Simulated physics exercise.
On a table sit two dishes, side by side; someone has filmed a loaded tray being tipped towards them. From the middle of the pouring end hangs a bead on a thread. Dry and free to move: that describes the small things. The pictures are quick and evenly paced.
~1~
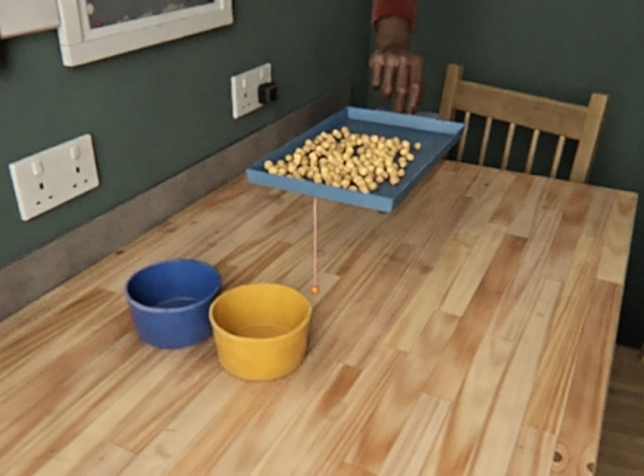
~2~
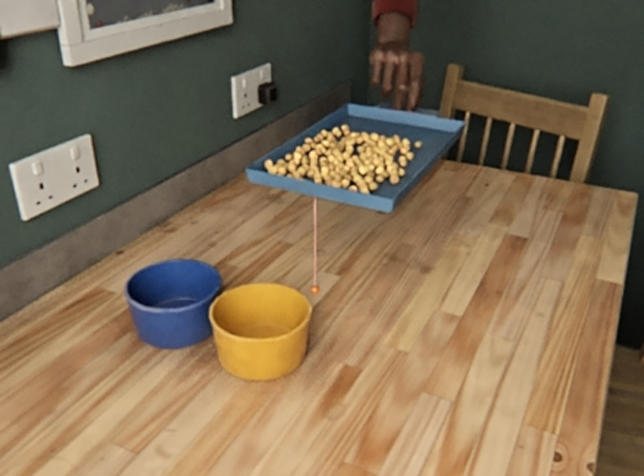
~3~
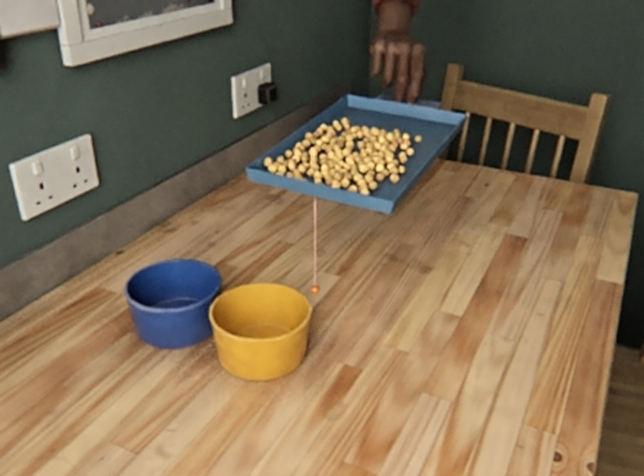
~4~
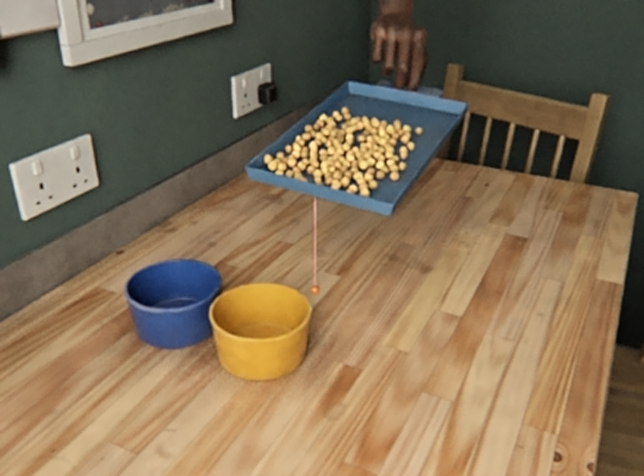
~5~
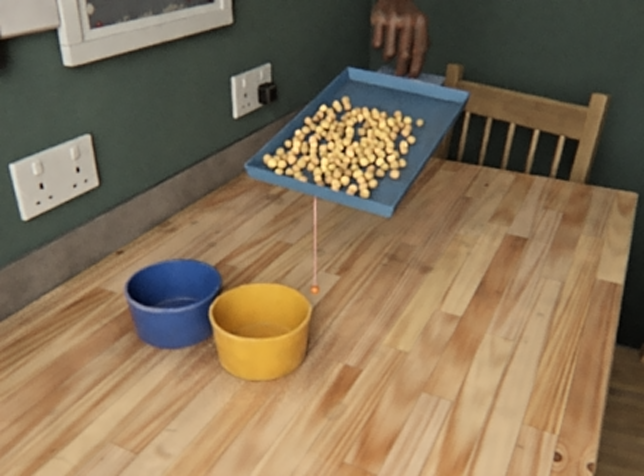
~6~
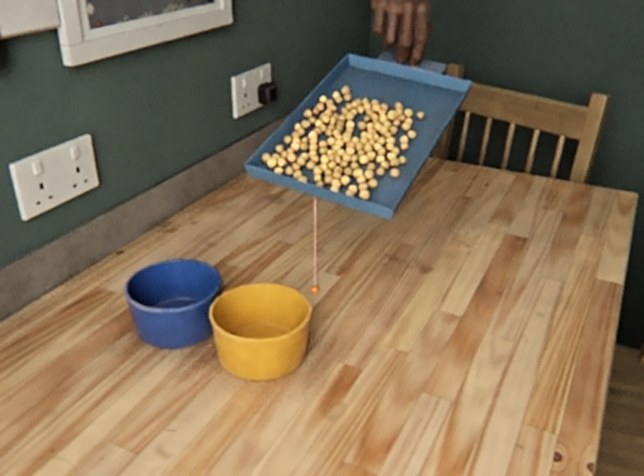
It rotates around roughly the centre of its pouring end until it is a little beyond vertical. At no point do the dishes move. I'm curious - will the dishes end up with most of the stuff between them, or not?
No, less than half of it.
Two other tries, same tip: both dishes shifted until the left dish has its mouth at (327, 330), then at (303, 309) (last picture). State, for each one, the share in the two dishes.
Close to 80 in a hundred first, close to 70 in a hundred second.
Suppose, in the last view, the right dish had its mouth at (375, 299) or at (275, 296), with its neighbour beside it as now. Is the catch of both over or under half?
Held in all, by try: A smaller portion, then a smaller portion.
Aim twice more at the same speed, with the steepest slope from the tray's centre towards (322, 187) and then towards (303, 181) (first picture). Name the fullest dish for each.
Result of try 1 is the right side, of try 2 the right side.
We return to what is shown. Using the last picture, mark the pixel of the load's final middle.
Near pixel (342, 384).
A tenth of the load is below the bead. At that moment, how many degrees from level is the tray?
That happens at close to 110 degrees.
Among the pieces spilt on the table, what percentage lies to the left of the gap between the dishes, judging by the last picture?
About 0 percent.
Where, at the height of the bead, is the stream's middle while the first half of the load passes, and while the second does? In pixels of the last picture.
The early half goes through (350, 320), the late half through (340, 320).
Shortly afterwards, tray tipped steeply; the whole lot on the tray.
Next, tray tipped right over; all but a few on the tray; only a few outside both; only a few in the air.
Some moments later, tray tipped past a quarter turn; a little in the right dish; all but a few outside both.
In the end, tray tipped past a quarter turn; a little in the right dish; none at all in the left dish; all but a few outside both.
